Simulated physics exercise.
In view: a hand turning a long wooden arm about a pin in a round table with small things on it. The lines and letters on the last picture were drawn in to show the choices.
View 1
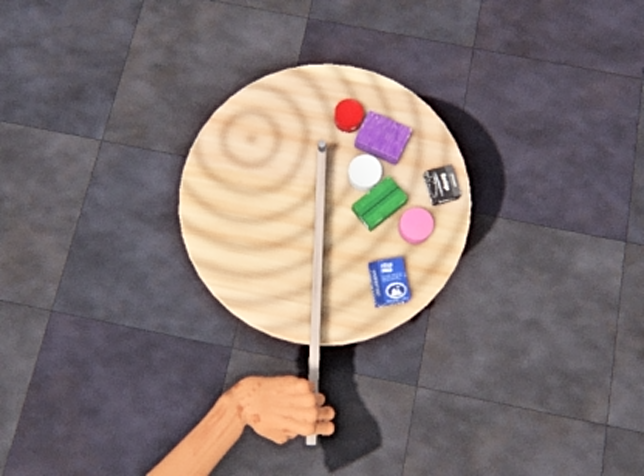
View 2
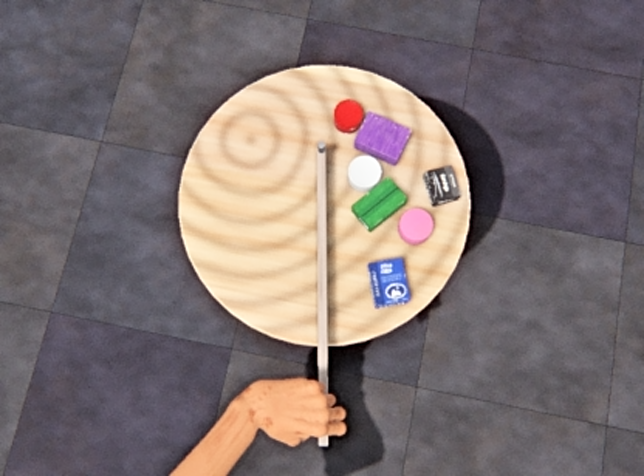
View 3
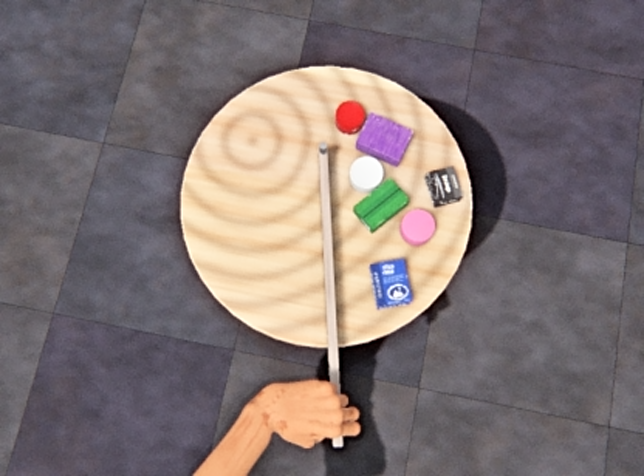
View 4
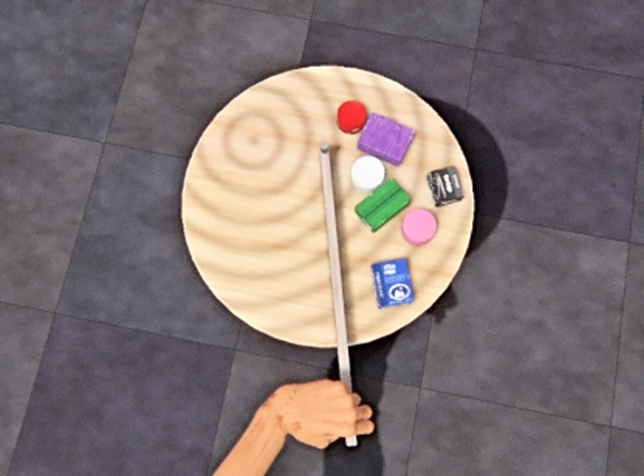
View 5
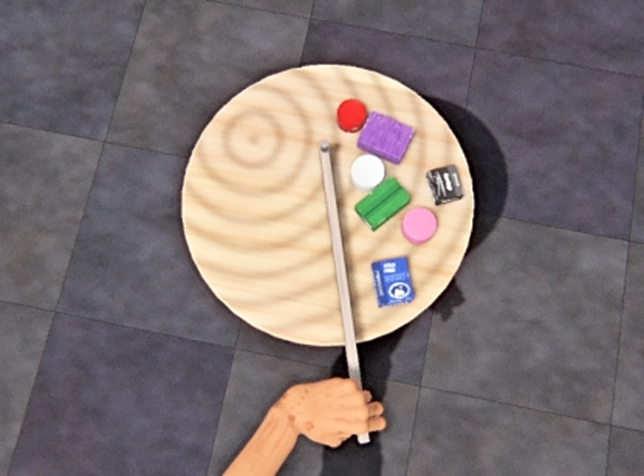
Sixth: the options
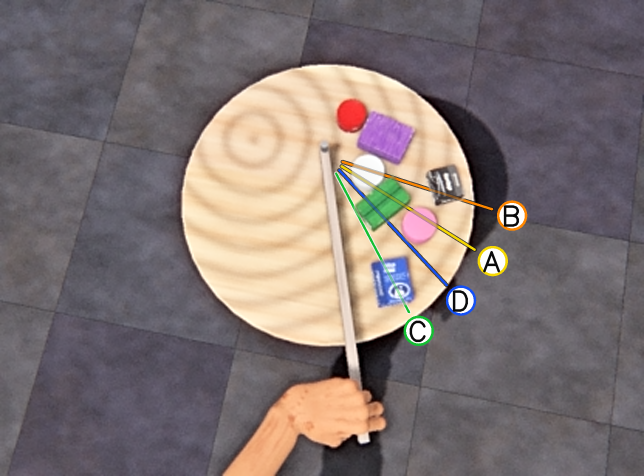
On a round wooden table, a hand swinging the near end of a long pinned arm rightward, small coloured items staying beside it.
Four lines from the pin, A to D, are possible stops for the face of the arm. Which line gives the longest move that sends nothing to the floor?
Stop at A.
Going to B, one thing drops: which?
The blue packet.
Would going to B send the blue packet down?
Yes.
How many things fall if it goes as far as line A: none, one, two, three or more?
The count is none.
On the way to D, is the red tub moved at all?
No.
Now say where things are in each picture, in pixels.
In the first frame, black box (442, 185); red tub (349, 116); green box (380, 204).
In the second frame, arm (322, 246); purple block (382, 139).
In the third frame, arm (328, 246); blue packet (390, 284).
In the fourth frame, arm (333, 246); black box (445, 187).
In the fifth frame, arm (337, 244); green box (382, 204); purple block (385, 138); white jar (367, 173).
On the marked copy, A at (407, 207); B at (417, 186); C at (372, 241); D at (392, 226).
Following A. Soon after the start, arm (368, 235); blue packet (408, 274); black box (445, 185).
Later, arm (394, 218); blue packet (446, 248); pink tin (420, 220).
In the end, arm (408, 202); blue packet (465, 221); black box (453, 178); nothing has fallen.
As for the rest, B drops the blue packet; C is safe but short; D is safe but short.
